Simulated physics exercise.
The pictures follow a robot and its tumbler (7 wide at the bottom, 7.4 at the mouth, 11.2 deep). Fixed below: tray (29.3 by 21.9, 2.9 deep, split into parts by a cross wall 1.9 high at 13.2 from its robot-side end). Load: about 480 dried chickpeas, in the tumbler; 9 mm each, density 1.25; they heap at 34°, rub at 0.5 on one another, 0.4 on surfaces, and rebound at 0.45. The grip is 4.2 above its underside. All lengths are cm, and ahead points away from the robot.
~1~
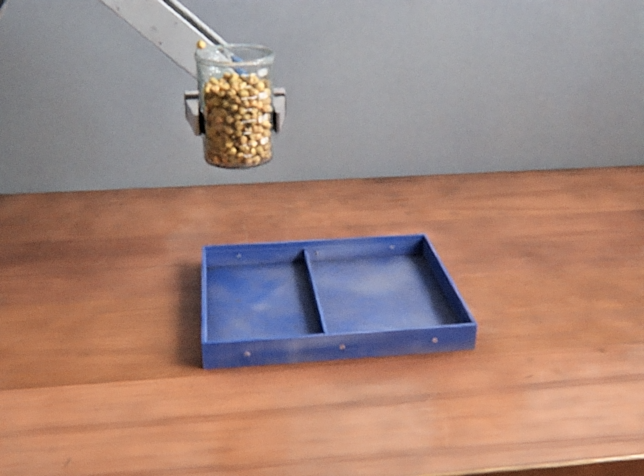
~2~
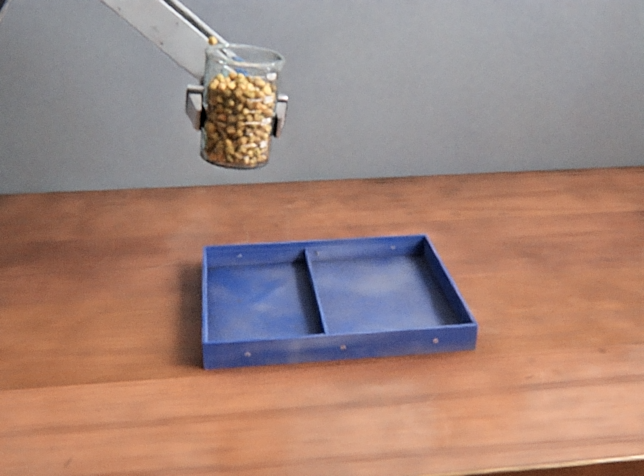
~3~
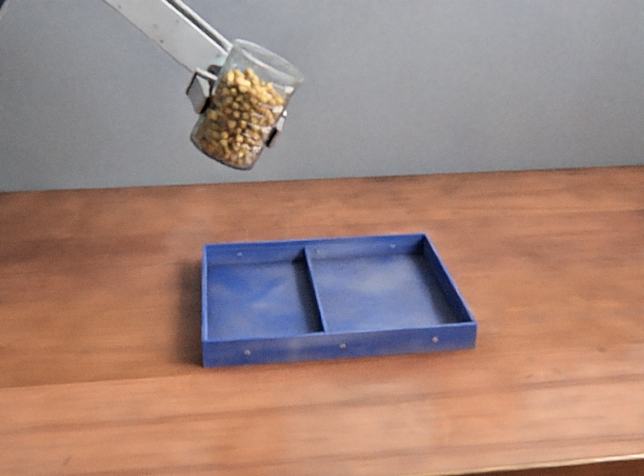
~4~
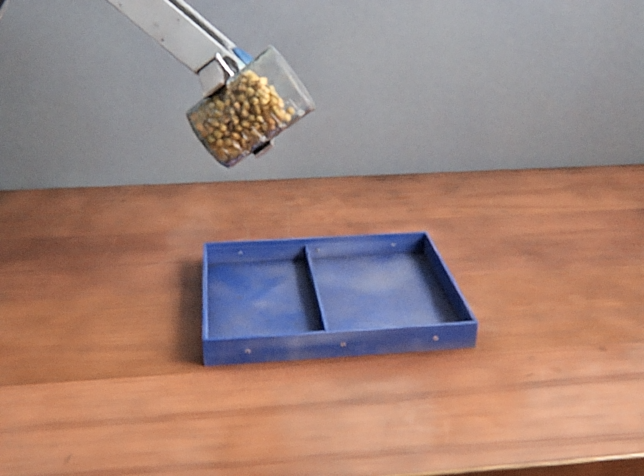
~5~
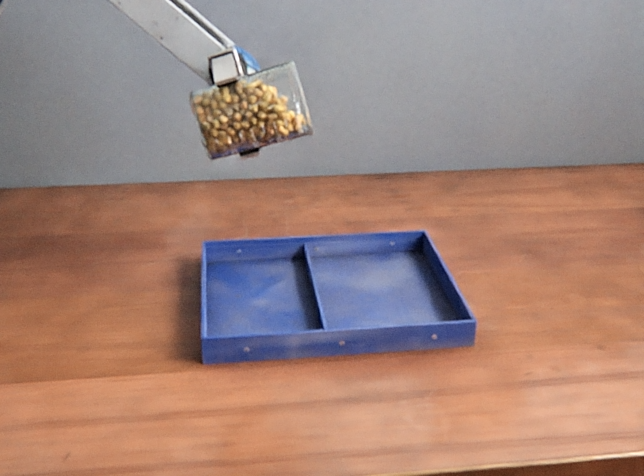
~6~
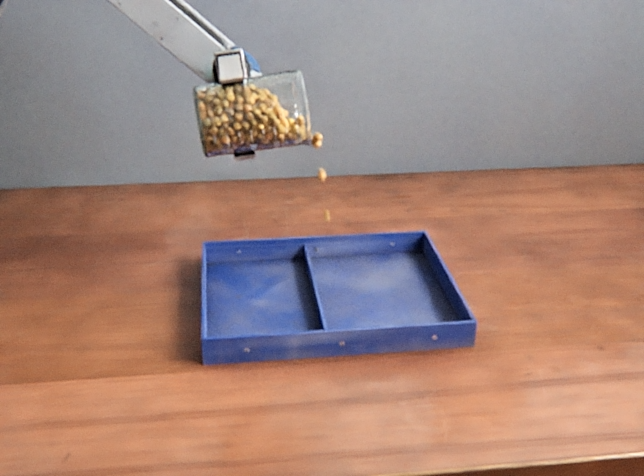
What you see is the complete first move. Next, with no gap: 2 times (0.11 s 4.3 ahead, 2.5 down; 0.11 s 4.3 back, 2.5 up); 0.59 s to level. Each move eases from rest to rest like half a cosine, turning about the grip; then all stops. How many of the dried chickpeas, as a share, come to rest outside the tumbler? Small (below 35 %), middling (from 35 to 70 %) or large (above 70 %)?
Answer: Middling; from 35 to 70 % of the dried chickpeas finish outside the tumbler.
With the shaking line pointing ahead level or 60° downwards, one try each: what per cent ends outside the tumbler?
About 75 and 20 per cent.
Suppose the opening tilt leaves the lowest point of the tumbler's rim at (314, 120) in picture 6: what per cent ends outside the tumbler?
About 20 per cent.
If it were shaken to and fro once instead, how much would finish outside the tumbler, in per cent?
It would be near 30 per cent.
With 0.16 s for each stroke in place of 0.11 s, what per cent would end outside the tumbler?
In that case some 30 per cent.
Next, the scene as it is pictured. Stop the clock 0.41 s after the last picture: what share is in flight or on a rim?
About 6 per cent.
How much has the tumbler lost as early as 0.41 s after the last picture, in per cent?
Some 30 per cent.
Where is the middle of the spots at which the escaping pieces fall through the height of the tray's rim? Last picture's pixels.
Near (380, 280).
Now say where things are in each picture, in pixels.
Tumbler middle at (237, 108), level; upper third of the load around (236, 93), from x 200 to 265, top at y 45; 480 in the tumbler, in the first picture.
Tumbler middle at (240, 108), tilted 8° forward; upper third of the load around (240, 93), from x 205 to 275, top at y 40, in the second picture.
Tumbler middle at (244, 108), tilted 29° forward; upper third of the load around (245, 93), from x 200 to 285, top at y 70, in the third picture.
Tumbler middle at (249, 110), tilted 54° forward; upper third of the load around (248, 97), from x 195 to 290, top at y 75, in the fourth picture.
Tumbler middle at (251, 112), tilted 75° forward; upper third of the load around (242, 100), from x 200 to 310, top at y 80, in the fifth picture.
Tumbler middle at (251, 115), tilted 83° forward; upper third of the load around (235, 102), from x 200 to 325, top at y 85; 477 in the tumbler, 3 in flight or on a rim, in the sixth picture.
Then, 0.41 s later, tilted 83° forward, highest piece 25 above the table; 334 in the tumbler, 111 in the far-side part, 3 on the table or floor, 2 in the robot-side part, 30 in flight or on a rim.
Then, 0.82 s later, tilted 23° forward, highest piece 29 above the table; 264 in the tumbler, 204 in the far-side part, 7 in the robot-side part, 4 on the table or floor, 1 in flight or on a rim.
Then, 1.23 s later, level, highest piece 27 above the table; 264 in the tumbler, 205 in the far-side part, 7 in the robot-side part, 4 on the table or floor.
Then, 2.28 s later, level, highest piece 27 above the table; 264 in the tumbler, 205 in the far-side part, 7 in the robot-side part, 4 on the table or floor.
At rest, 264 in the tumbler, 205 in the far-side part, 7 in the robot-side part, 4 on the table or floor. That is 45 % outside the tumbler.
